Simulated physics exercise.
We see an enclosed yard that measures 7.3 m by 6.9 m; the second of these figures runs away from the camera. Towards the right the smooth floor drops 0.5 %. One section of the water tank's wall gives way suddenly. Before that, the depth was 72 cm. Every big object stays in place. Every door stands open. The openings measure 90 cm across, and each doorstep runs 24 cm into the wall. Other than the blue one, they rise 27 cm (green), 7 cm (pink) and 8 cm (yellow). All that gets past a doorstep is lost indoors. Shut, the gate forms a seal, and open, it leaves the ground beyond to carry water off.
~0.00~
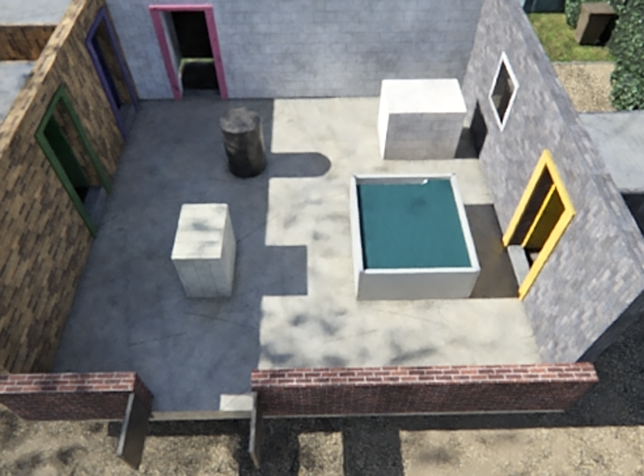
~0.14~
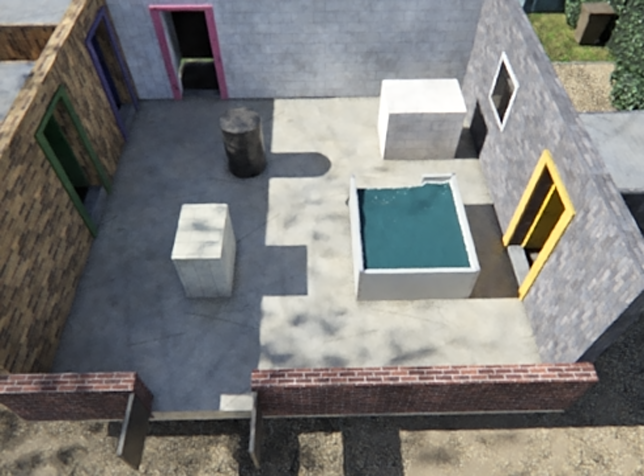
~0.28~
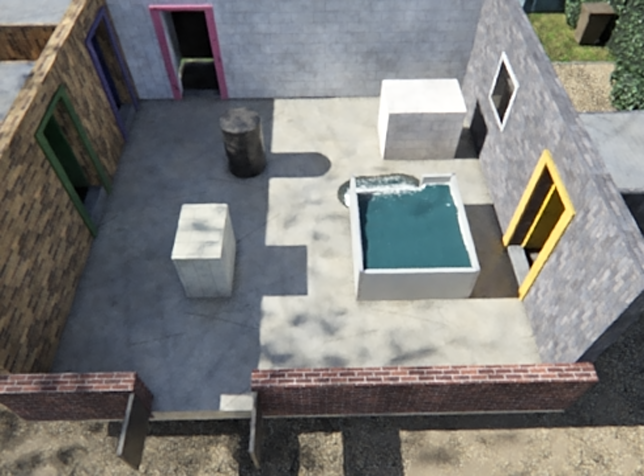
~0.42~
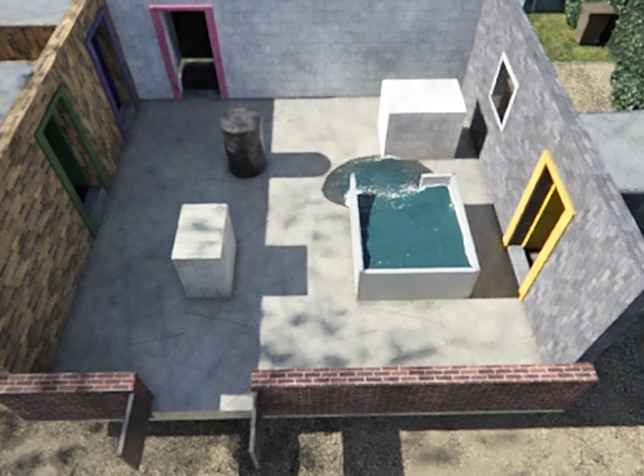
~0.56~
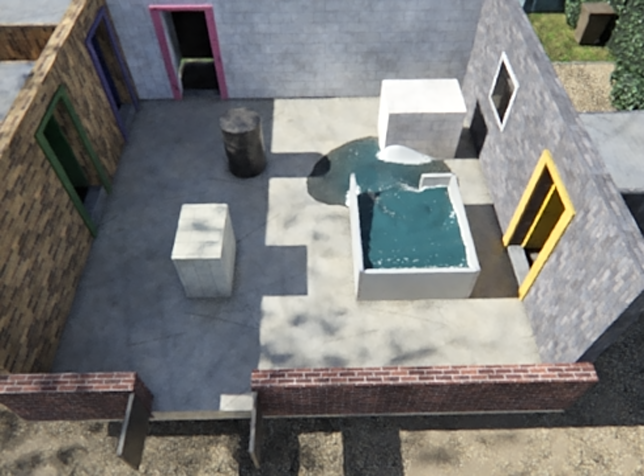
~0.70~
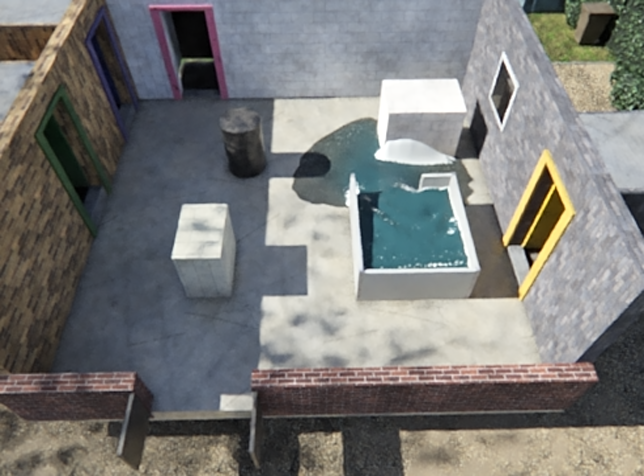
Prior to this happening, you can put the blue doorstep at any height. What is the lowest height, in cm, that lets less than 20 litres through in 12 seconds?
About 17 cm.
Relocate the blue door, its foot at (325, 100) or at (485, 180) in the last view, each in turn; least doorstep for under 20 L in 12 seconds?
Around 23 and 22 cm respectively.
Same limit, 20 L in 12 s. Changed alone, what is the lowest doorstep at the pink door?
Roughly 8.0 cm at the pink door.
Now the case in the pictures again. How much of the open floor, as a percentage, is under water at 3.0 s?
Some 40 per cent of it.
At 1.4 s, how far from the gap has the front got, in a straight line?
Around 3.8 m from the gap.
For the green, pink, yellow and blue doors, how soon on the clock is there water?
Door green: 4.0 seconds; door pink: 2.0 seconds; door yellow: 2.2 seconds; door blue: 2.8 seconds.
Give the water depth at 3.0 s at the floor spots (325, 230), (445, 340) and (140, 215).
In that order: 0, 0 and 0 cm.
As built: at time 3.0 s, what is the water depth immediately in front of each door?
Depths in cm: Green 0, pink 12, yellow 5, blue 12.
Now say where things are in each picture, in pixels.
The water tank at (410, 222) is whole and still, 72 cm deep; the blue door at (116, 84) is dry, in the first frame.
The front is at a hidden place, 0.3 m from the gap on the far side; 0.3 m2 of floor is wet, 72 cm left at the back, in the second frame.
Water pours out on the far side and has run 0.8 m, to a hidden place; about 12 cm deep outside, 72 cm at the back, in the third frame.
The front is at (381, 158), 1.4 m from the gap on the far side; 2.2 m2 of floor is wet, 71 cm left at the back, in the fourth frame.
The gap is on the far side, the front 1.9 m out at (364, 140); the back of the water tank holds 64 cm, in the fifth frame.
The front is at (362, 122), 2.5 m from the gap on the far side; 4.6 m2 of floor is wet, 60 cm left at the back; 3.9 m in a straight line remain to the blue door at (116, 84), in the sixth frame.
After 1.4 s water covers 20 % of the floor, deepest (45 cm) near (387, 164); it has not reached the blue door.
After 3.0 s water covers 40 % of the floor, deepest (31 cm) near (140, 100); 12 cm at the blue door, 0 litres in over its 21 cm doorstep.
After 12.0 s water covers 100 % of the floor, deepest (9 cm) near (42, 397); 5 cm at the blue door, 4 litres in over its 21 cm doorstep.
At the blue door as built, the water arrived by 2.8 s and peaked near 23 cm at 3.6 s.
With a doorstep of 13.5 cm, 43 litres would have come in within the 12 s; with 18.5 cm, 11 litres. So under 20 litres takes about 17 cm.
